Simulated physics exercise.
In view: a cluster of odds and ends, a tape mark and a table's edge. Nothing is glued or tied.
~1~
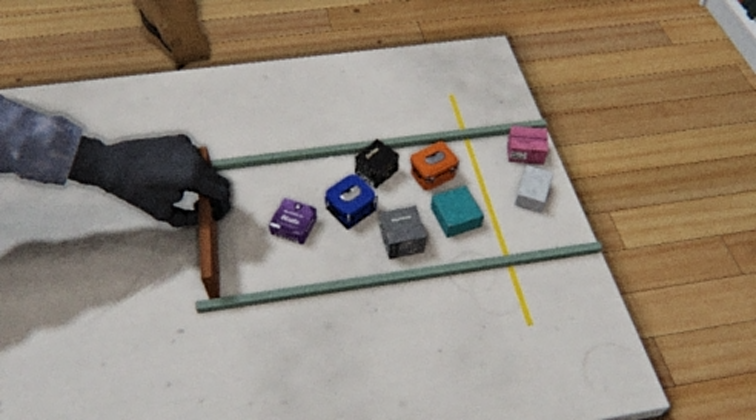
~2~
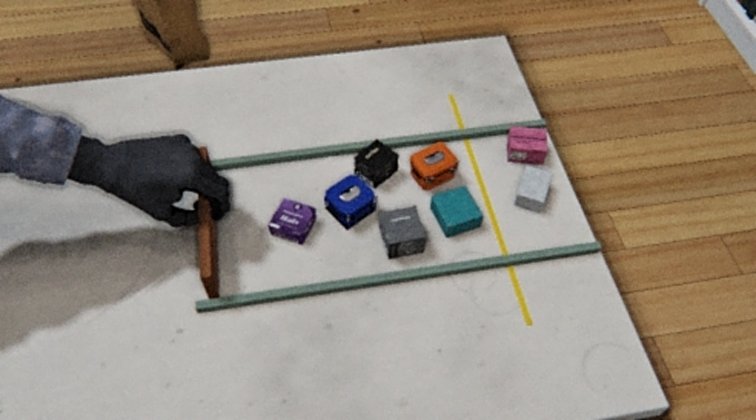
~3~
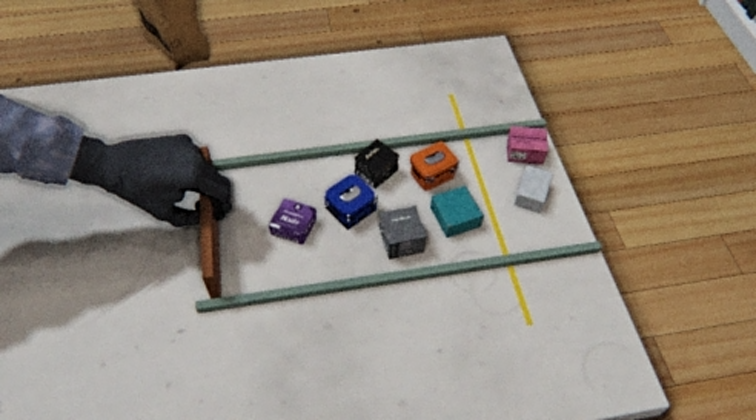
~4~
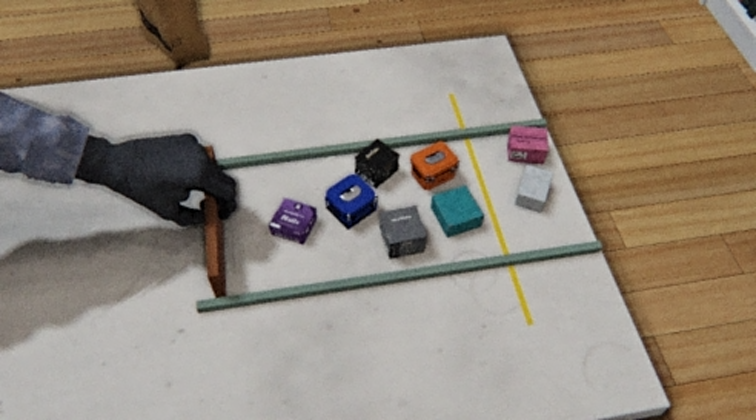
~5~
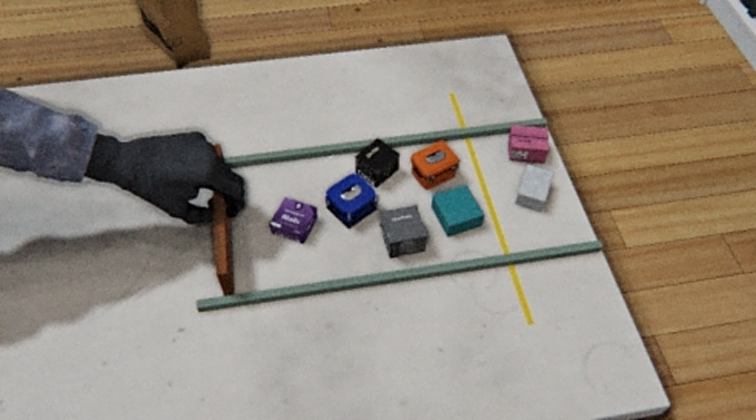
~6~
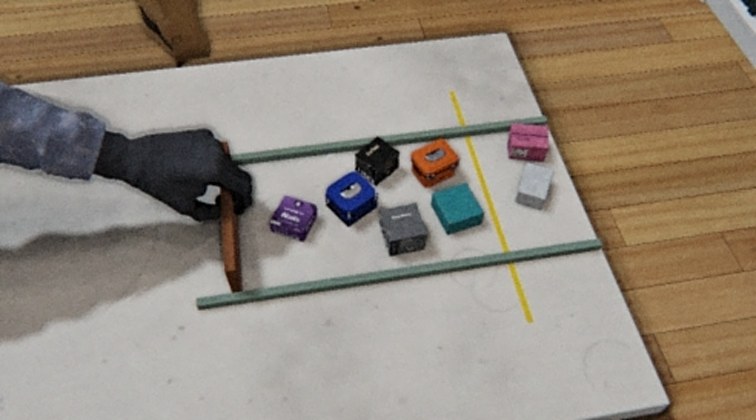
At first, a gloved hand holds a brown board upright at the left end of two green rails, with colourful small boxes scattered to its right around a yellow line. Then the hand slides the board slightly right, towards the purple box, leaving a gap, while the boxes stay still.
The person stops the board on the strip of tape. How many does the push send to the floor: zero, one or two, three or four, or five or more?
Here the number that fall off is zero.
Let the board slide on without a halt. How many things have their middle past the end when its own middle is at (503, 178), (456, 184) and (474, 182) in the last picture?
Place by place, 2, 0 and 0.
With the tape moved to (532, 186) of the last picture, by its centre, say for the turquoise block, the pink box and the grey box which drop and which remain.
The turquoise block goes over, the pink box tumbles off, the grey box is kept.
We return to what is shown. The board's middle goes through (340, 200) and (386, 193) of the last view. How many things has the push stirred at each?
3 and 6.
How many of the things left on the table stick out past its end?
It comes to 2.
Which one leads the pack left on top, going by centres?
It is the white block.
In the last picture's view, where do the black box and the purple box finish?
Near (487, 140) and (504, 187).
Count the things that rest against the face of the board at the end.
It touches 3.
Soon after, none off yet; pink box at rest near (528, 143); white block at rest near (534, 187); turquoise block at rest near (457, 209).
Then, none off yet; pink box at rest near (528, 143); white block at rest near (534, 187); turquoise block moved a little near (481, 211).
Further on, none off yet; pink box at rest near (528, 143); white block moved a little near (543, 182); turquoise block moved well along near (525, 214).
At rest, the number that fall off is zero.
